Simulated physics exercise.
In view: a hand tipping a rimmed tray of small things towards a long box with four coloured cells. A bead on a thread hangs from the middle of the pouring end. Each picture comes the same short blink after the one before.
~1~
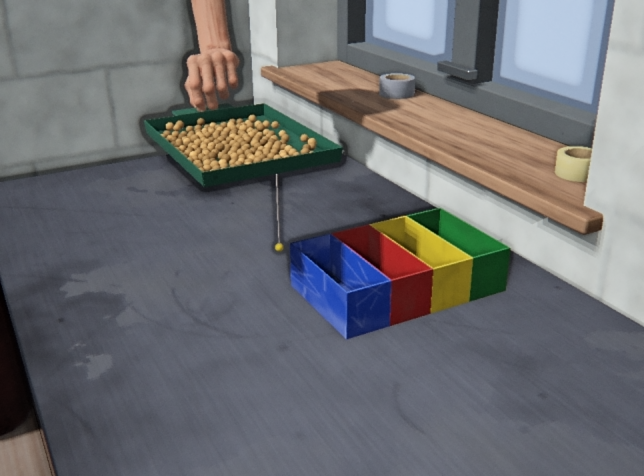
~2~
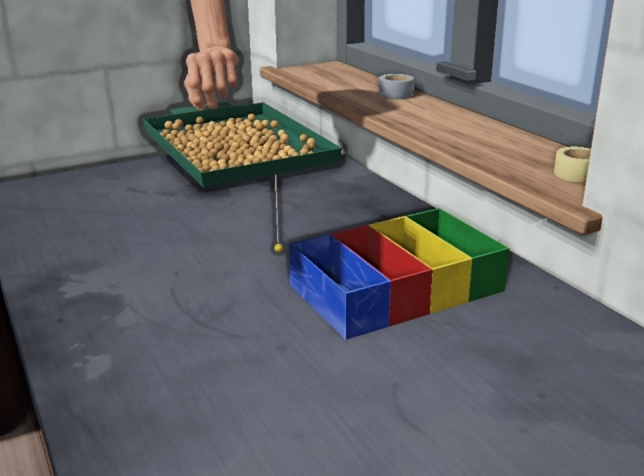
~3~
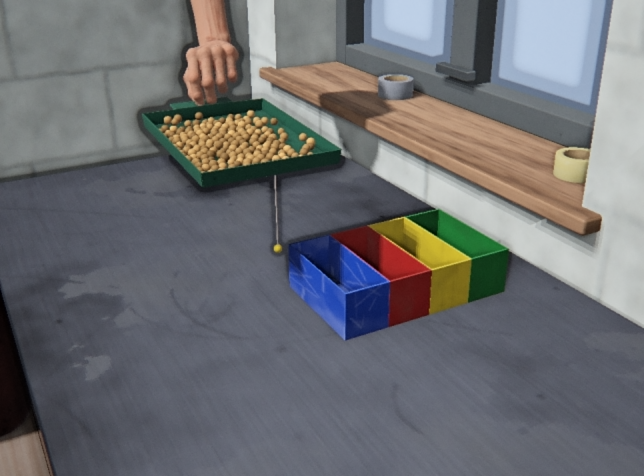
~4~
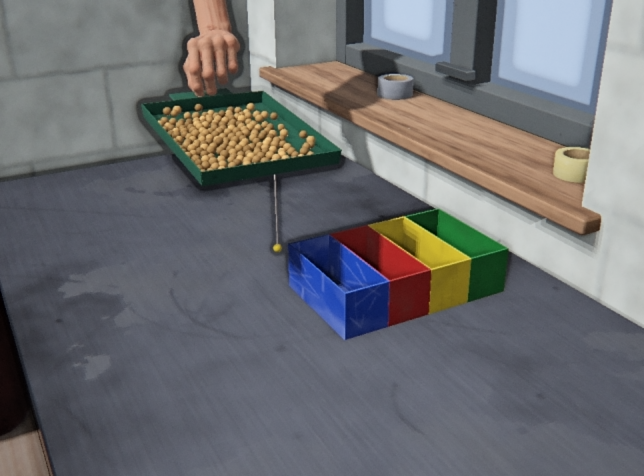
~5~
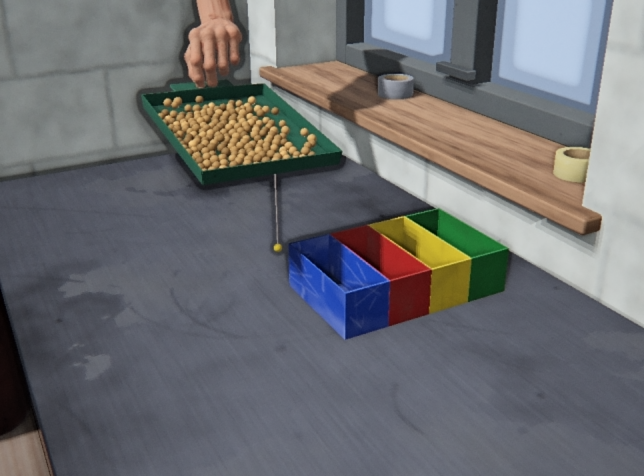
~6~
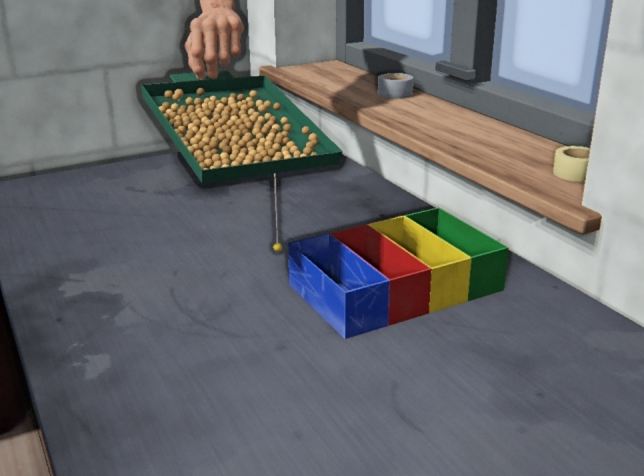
A hand slowly tilts a green tray of round wooden beads, and some beads shift.
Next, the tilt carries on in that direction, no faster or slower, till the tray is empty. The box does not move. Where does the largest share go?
Most goes to the blue cell.
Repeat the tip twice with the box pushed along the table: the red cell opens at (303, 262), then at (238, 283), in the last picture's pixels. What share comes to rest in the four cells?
Near 90 % and 70 %.
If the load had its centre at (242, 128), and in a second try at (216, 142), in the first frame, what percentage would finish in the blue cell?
First some 50, then 40 per cent.
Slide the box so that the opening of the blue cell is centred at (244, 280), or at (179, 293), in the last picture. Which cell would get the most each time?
One: The yellow cell. Two: The green cell.
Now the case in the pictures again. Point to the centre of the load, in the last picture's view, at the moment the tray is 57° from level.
Roughly at (266, 116).
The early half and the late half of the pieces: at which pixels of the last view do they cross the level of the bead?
The first part at (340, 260); the rest at (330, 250).
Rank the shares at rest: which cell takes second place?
Next in line is the cell in red.
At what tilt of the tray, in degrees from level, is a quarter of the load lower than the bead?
Near 85 degrees.
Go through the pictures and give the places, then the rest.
In the first picture, corners of the pouring end (203, 172) and (340, 147), level; middle of the load (228, 148), round wooden beads; bead on its thread (279, 247); blue cell (369, 305); red cell (411, 293); yellow cell (452, 281); green cell (490, 270).
In the second picture, corners of the pouring end (202, 172) and (340, 148), level; middle of the load (227, 147).
In the third picture, corners of the pouring end (202, 172) and (339, 149), tipped barely, lowest at the right corner; middle of the load (226, 146).
In the fourth picture, corners of the pouring end (202, 171) and (339, 150), tipped a little, lowest at the right corner; middle of the load (226, 141).
In the fifth picture, corners of the pouring end (203, 170) and (340, 150), tipped a little, lowest at the right corner; middle of the load (227, 137).
In the sixth picture, corners of the pouring end (203, 169) and (340, 151), tipped a little, lowest at the right corner; middle of the load (229, 133), roughly a third on the move; blue cell (367, 305); red cell (410, 293); yellow cell (450, 281); green cell (488, 270).
Just after the last frame, tray tipped steeply; every one on the tray.
A moment on, tray tipped right over; roughly a quarter on the tray; roughly a quarter in the blue cell; about a tenth in the red cell; roughly a third falling or outside the box.
Further on, tray tipped past a quarter turn; roughly half in the blue cell; roughly a quarter in the red cell; just a few in the yellow cell; roughly a third falling or outside the box.
When it is over, tray tipped past a quarter turn; roughly half in the blue cell; roughly a quarter in the red cell; just a few in the yellow cell; not one in the green cell; roughly a third outside the box.
